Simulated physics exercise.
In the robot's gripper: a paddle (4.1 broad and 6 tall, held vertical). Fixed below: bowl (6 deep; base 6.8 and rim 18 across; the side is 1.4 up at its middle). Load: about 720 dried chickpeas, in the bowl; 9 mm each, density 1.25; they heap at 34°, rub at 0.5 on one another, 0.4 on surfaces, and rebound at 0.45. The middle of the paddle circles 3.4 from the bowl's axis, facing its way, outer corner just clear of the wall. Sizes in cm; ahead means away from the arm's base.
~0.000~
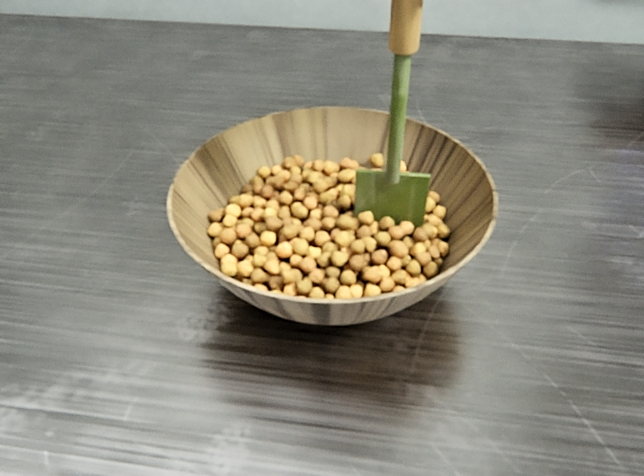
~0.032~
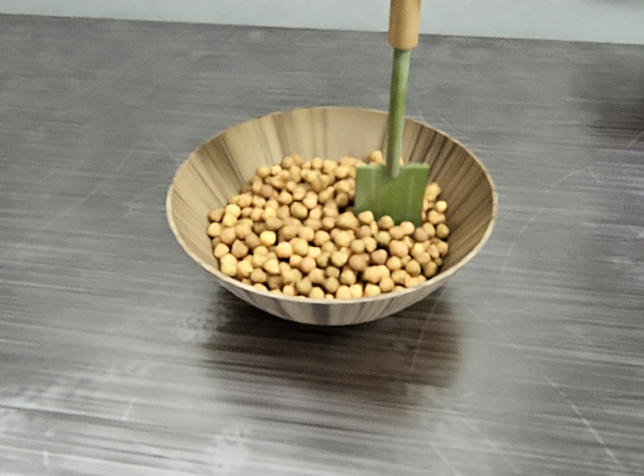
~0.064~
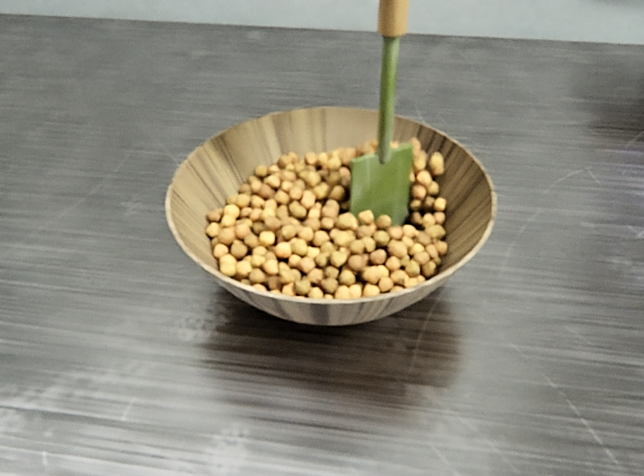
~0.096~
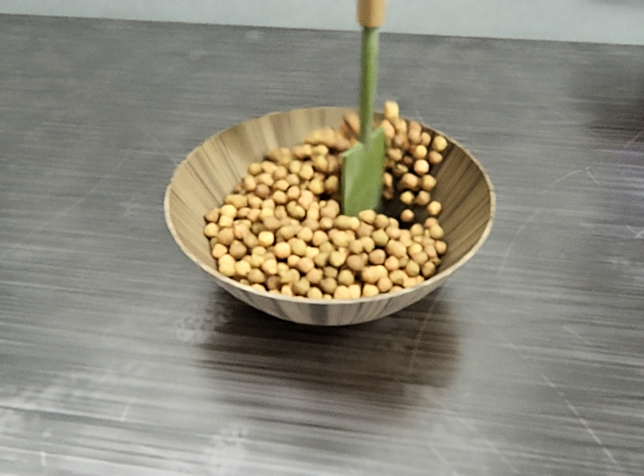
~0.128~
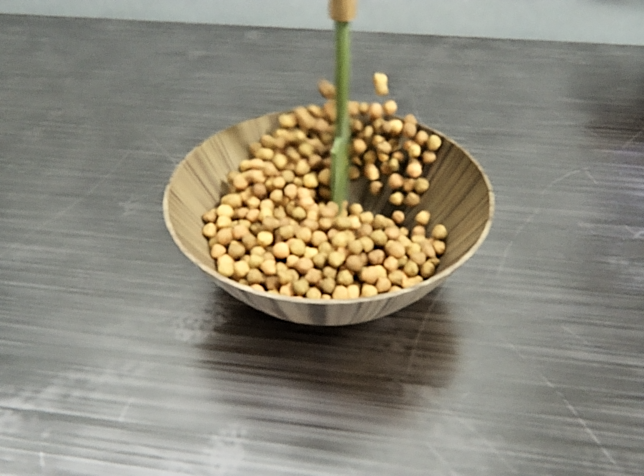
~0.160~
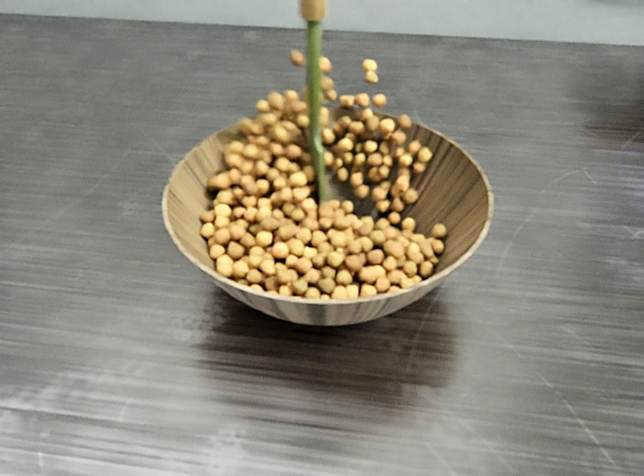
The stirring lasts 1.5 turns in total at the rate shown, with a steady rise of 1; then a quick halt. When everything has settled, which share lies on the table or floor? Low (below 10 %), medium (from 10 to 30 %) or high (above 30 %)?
Answer: Medium; from 10 to 30 % of the dried chickpeas finish on the table or floor.
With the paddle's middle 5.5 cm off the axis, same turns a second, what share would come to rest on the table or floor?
It would be near 5 per cent.
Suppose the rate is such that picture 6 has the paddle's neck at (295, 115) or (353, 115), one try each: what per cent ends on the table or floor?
About 25 and 5 per cent.
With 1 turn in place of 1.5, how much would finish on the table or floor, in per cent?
In that case some 15 per cent.
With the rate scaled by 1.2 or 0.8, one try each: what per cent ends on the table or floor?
Some 30 and 10 per cent.
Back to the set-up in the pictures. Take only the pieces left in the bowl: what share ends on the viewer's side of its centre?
About 50 per cent.
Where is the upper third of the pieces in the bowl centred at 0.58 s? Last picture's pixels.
Near (346, 168).
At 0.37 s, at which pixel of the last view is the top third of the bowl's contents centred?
Near (351, 261).
By 0.37 s, 276° round, highest piece 10 above the table; 647 in the bowl, 46 on the table or floor, 31 in flight or on the tool.
By 0.58 s, 81° round, highest piece 8 above the table; 606 in the bowl, 114 on the table or floor, 4 in flight or on the tool.
By 0.88 s, 180° round, highest piece 6 above the table; 596 in the bowl, 128 on the table or floor.
By 1.58 s, 180° round, highest piece 6 above the table; 596 in the bowl, 128 on the table or floor.
Final count, 596 in the bowl, 128 on the table or floor. That is 18 % on the table or floor.
